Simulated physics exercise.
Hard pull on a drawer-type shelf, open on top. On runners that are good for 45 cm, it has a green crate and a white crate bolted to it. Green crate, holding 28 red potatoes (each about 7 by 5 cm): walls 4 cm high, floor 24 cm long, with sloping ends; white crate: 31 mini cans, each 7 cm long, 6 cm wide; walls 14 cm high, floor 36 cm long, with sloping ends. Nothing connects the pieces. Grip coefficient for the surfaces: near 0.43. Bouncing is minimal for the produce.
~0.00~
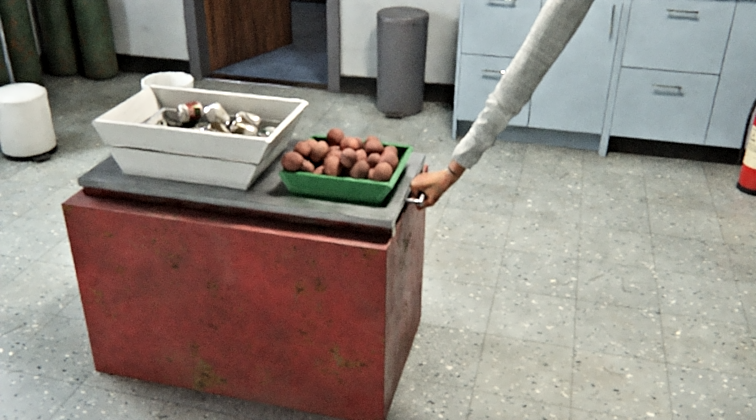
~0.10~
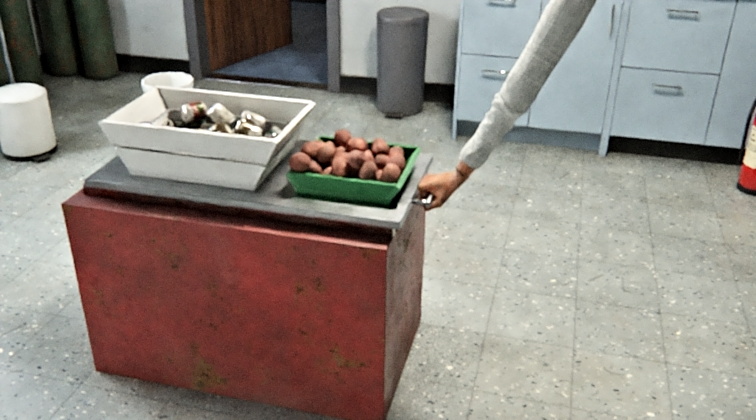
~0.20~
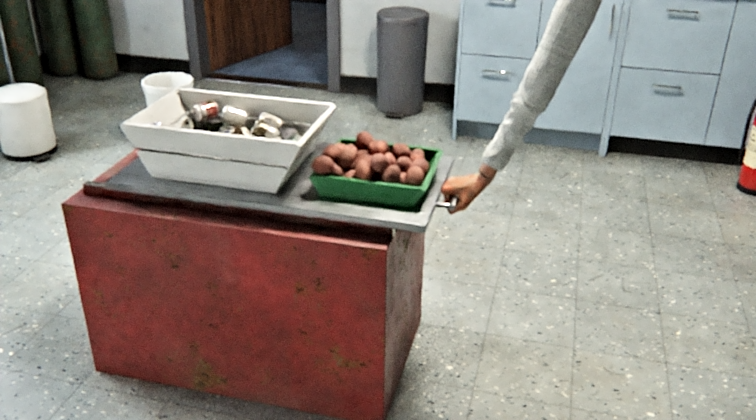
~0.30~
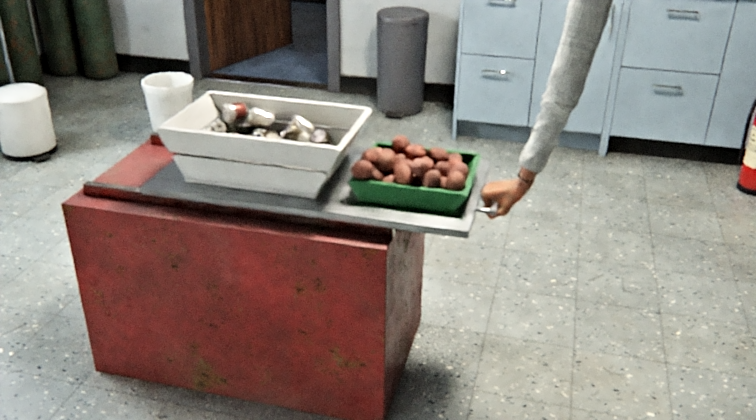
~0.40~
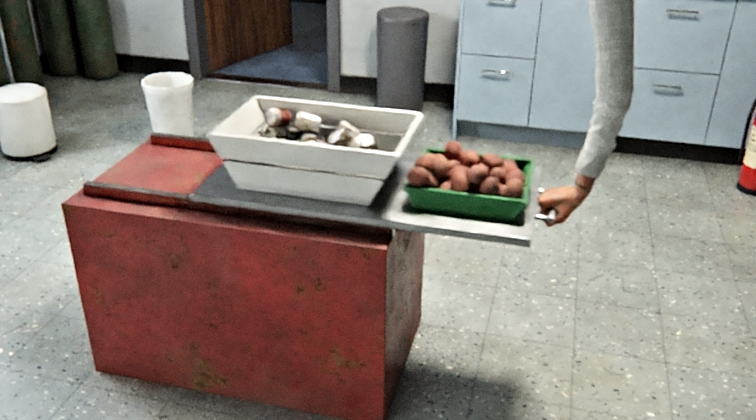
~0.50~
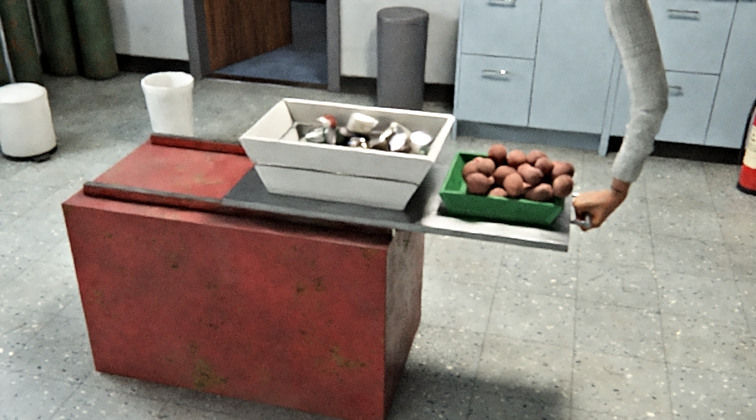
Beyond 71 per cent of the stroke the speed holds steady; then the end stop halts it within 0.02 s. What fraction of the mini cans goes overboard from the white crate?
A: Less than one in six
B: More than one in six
A.
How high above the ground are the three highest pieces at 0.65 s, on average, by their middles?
92 cm.
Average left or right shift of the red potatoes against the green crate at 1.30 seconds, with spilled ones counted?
About 12 cm to the right.
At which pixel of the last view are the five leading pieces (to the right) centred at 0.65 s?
The five leading pieces sit around (584, 180).
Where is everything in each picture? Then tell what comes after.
In the first frame (we follow the rim corner now nearest the camera), white crate at (265, 139); green crate at (389, 184); shelf out by 0 cm; nothing out yet.
The second frame shows white crate at (273, 140); green crate at (397, 185); shelf out by 2 cm.
The third frame shows white crate at (297, 143); green crate at (422, 188); shelf out by 9 cm.
The fourth frame shows white crate at (337, 147); green crate at (463, 193); shelf out by 20 cm.
The fifth frame shows white crate at (394, 154); green crate at (523, 201); shelf out by 36 cm.
The sixth frame shows white crate at (430, 158); green crate at (560, 205); shelf out by 45 cm; nothing out yet.
After 0.65 s, 4 of 28 out of the green crate and 1 of 31 out of the white crate.
After 0.87 s, 7 of 28 out of the green crate and 1 of 31 out of the white crate.
Outcome (at 1.30 s), 7 of 28 out of the green crate and 1 of 31 out of the white crate. Asked share, 1 of 31, 3 per cent.
